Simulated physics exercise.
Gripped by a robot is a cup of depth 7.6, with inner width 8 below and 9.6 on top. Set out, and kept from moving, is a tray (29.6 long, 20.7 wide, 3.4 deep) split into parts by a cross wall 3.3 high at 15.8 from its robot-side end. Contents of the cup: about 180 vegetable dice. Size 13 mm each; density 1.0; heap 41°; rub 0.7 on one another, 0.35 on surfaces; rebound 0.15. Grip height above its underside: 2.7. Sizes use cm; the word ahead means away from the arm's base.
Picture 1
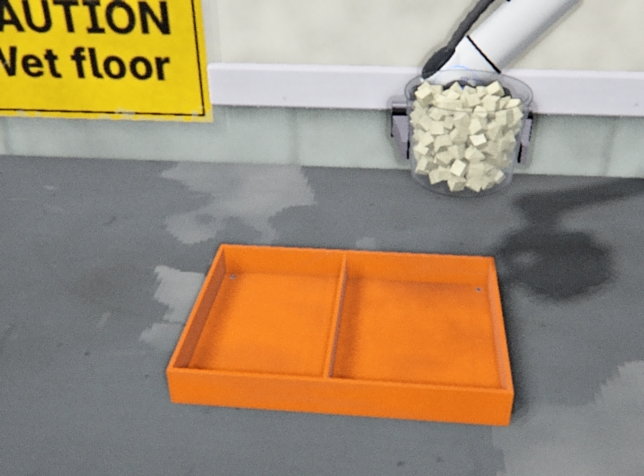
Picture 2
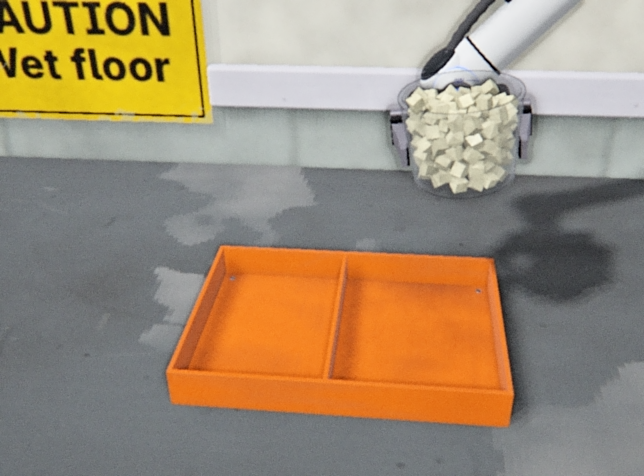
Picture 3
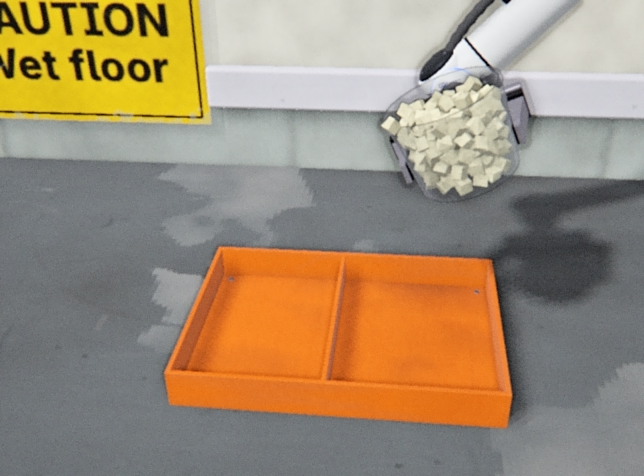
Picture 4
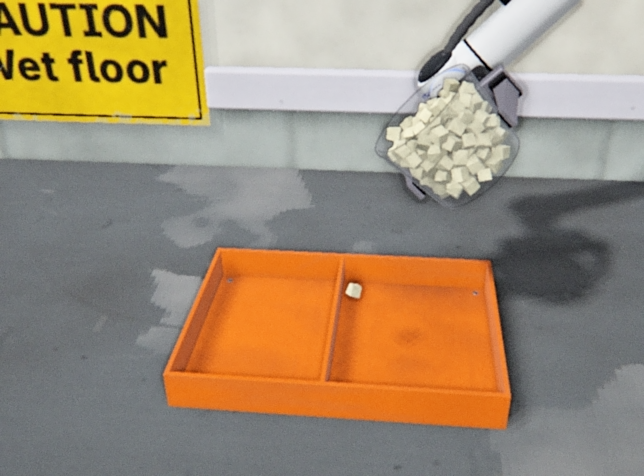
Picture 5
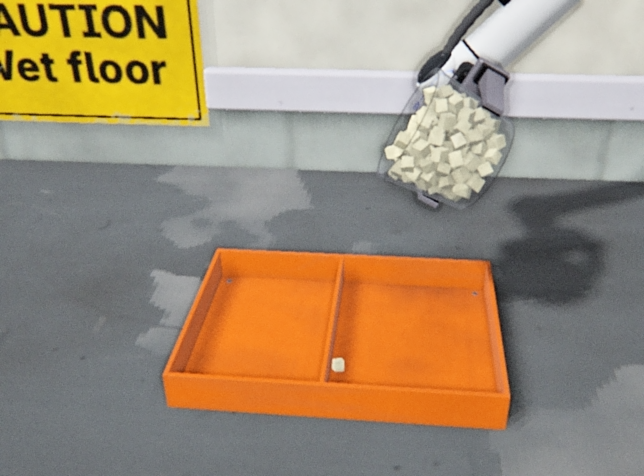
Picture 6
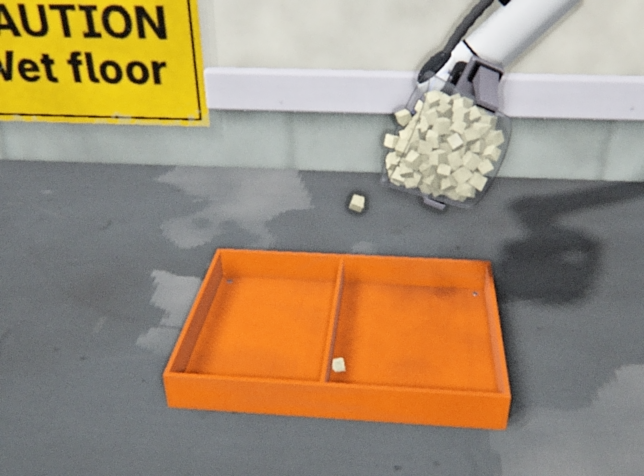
A clear cup packed with pale cubes, gripped by a robot arm, starts upright above an orange tray with a divider, then tilts steadily to the left. One cube drops into the tray's right section and settles near the divider, and as the cup leans further, another cube leaves it and is in the air.
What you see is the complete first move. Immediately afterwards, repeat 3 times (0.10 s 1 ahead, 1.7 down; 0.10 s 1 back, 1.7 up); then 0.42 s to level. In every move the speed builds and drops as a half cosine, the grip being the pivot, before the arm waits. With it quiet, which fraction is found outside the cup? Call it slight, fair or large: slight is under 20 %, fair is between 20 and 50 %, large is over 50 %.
I would call it slight, under 20 %.
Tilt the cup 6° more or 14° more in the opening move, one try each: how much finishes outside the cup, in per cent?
15 and 20 %.
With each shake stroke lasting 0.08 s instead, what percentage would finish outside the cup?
Then about 15 per cent.
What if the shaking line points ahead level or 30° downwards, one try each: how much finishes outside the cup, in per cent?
You'd get some 35 per cent with the first setting and some 20 per cent with the second.
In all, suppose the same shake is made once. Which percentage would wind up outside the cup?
Roughly 5 percent.
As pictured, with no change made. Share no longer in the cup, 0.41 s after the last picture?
About 5 in a hundred parts are out by then.
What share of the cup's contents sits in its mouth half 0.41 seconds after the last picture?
Mouth half: Close to 50 per cent.
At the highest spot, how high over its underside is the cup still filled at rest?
About 8.5 cm.
Then, 0.41 s on, tilted 68° forward, highest piece 26 above the table; 169 in the cup, 7 in the far-side part, 1 in the robot-side part, 4 in flight or on a rim.
Then, 0.82 s on, tilted 32° forward, highest piece 25 above the table; 163 in the cup, 14 in the far-side part, 4 in the robot-side part.
Then, 1.22 s on, level, highest piece 27 above the table; 163 in the cup, 14 in the far-side part, 4 in the robot-side part.
Then, 2.27 s on, level, highest piece 27 above the table; 163 in the cup, 14 in the far-side part, 4 in the robot-side part.
In the end, 163 in the cup, 14 in the far-side part, 4 in the robot-side part. That is 10 % outside the cup.
